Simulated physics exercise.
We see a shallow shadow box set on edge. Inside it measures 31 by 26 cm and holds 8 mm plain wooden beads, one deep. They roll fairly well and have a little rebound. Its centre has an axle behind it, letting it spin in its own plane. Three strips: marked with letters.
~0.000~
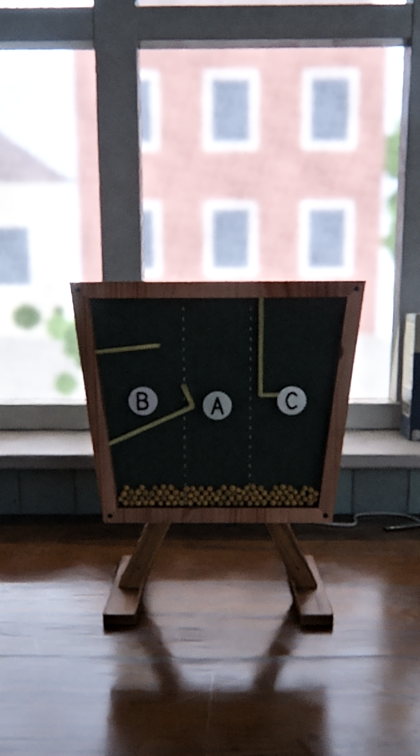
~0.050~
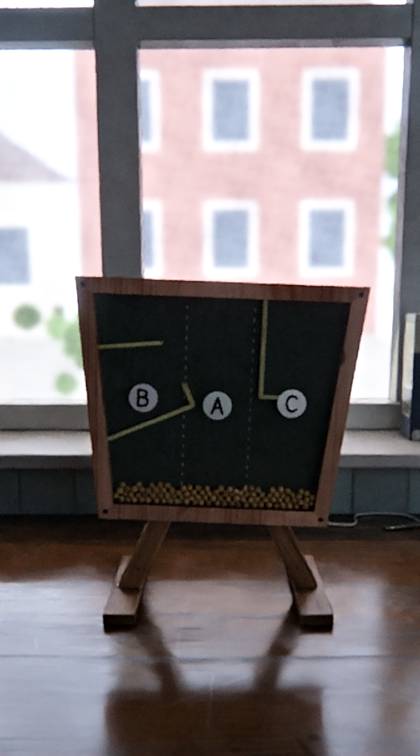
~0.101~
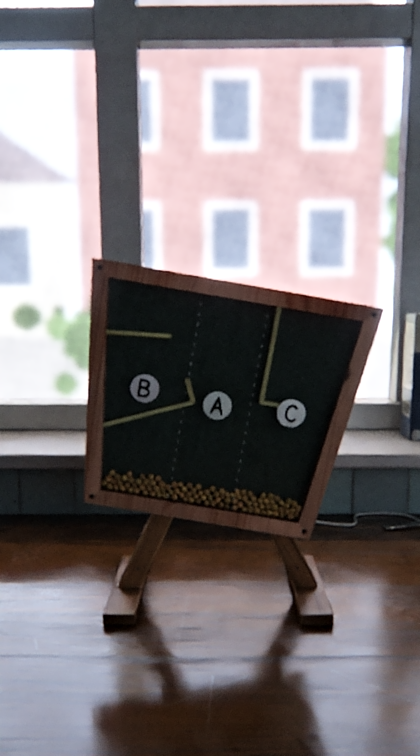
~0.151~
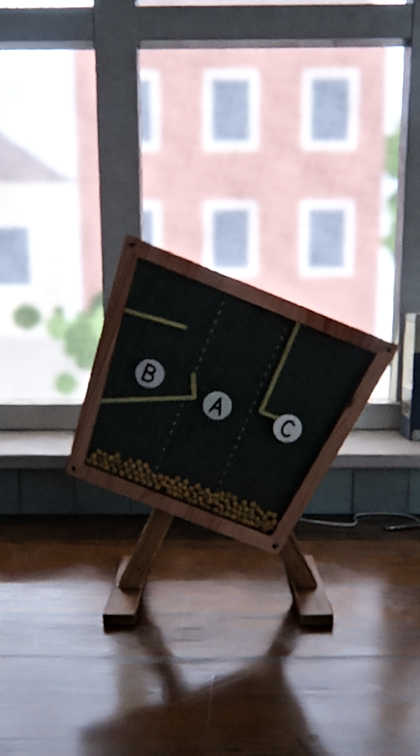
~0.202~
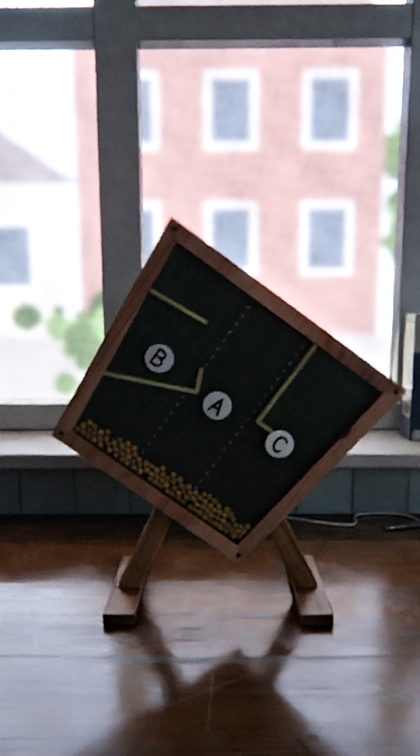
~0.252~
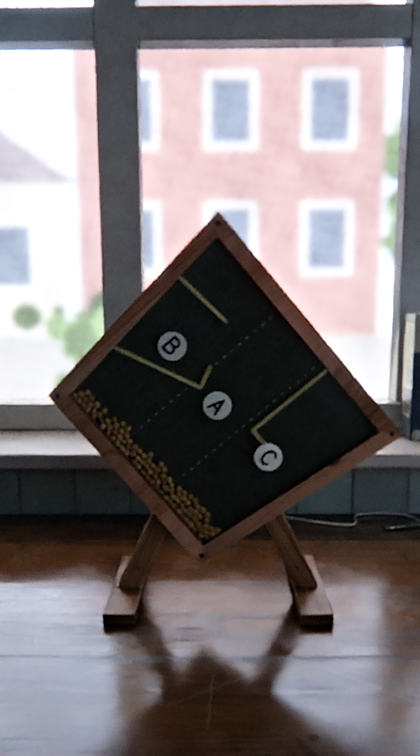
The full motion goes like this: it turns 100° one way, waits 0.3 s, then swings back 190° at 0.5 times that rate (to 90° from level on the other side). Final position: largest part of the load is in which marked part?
Marked B.
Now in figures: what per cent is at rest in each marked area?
Strip A holds 0, strip B holds 100 and strip C holds 0.
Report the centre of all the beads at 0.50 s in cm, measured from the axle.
Left by about 10 cm and below by about 6 cm.
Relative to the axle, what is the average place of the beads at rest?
The middle sits around 9 cm right of it and 9 cm below it.
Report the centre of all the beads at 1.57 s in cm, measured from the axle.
Offset approx. 10 cm right, 7 cm below.
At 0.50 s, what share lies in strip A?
Share: Near 20 per cent.
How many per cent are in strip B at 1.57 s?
Share: Close to 0 percent.
After 0.50 s, it stands 100° clockwise; the beads' middle is 10 cm left of and 6 cm below the centre; A 20 %, B 5 %, C 75 %.
After 1.57 s, it stands 5° clockwise; the beads' middle is 10 cm right of and 7 cm below the centre; C 100 %.
After 2.33 s, it stands 90° anticlockwise; the beads' middle is 9 cm right of and 9 cm below the centre; A 5 %, B 95 %.
At rest by 2.9 s, it stands 90° anticlockwise; A 0 %, B 100 %, C 0 %.
